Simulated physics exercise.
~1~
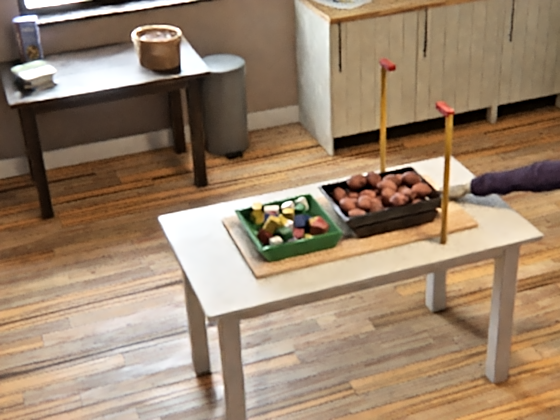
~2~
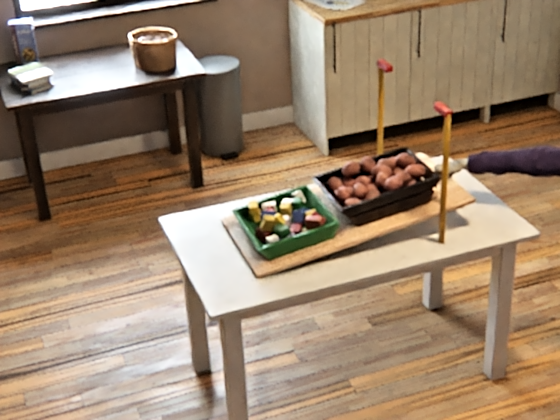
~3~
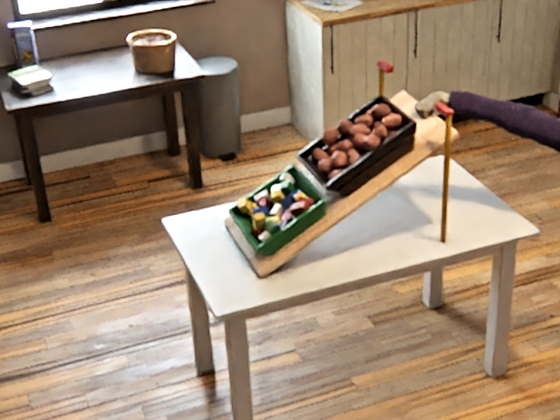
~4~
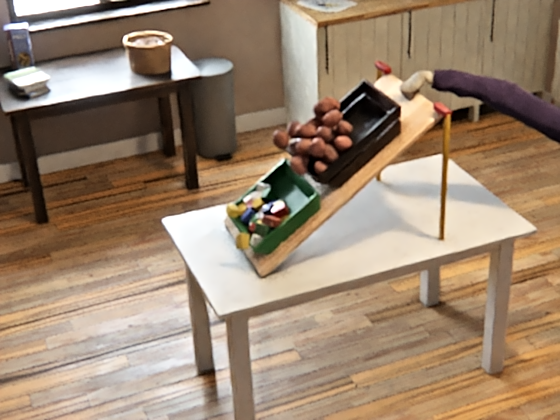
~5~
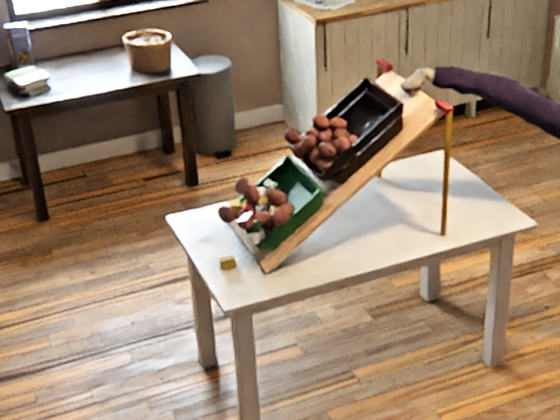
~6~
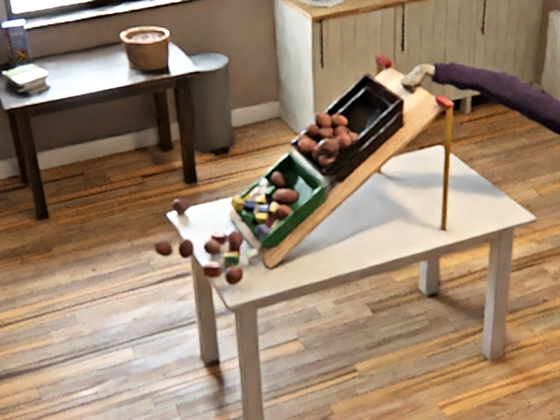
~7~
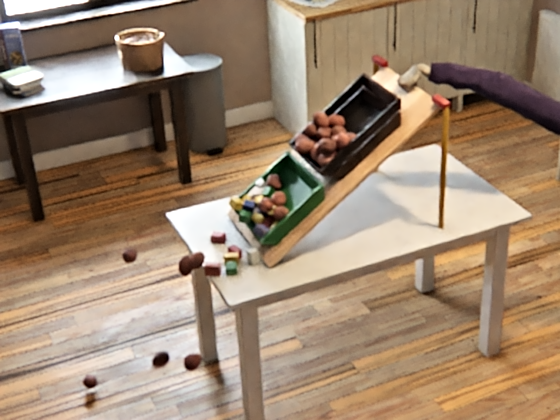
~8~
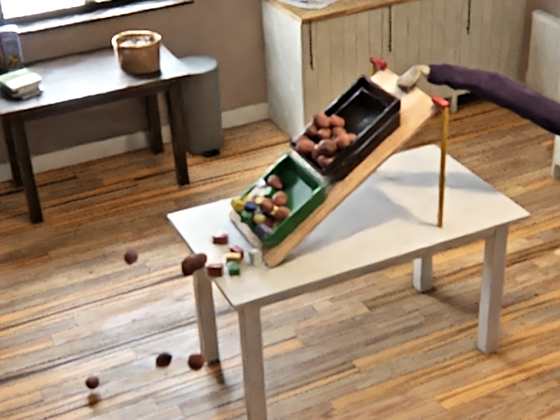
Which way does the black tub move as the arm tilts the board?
The black tub moves up, carried by the rising end of the board.
Wood-floored room, purple-sleeved arm tilting a board against stops, its two tubs spilling bricks onto the table and potatoes onto the floor.
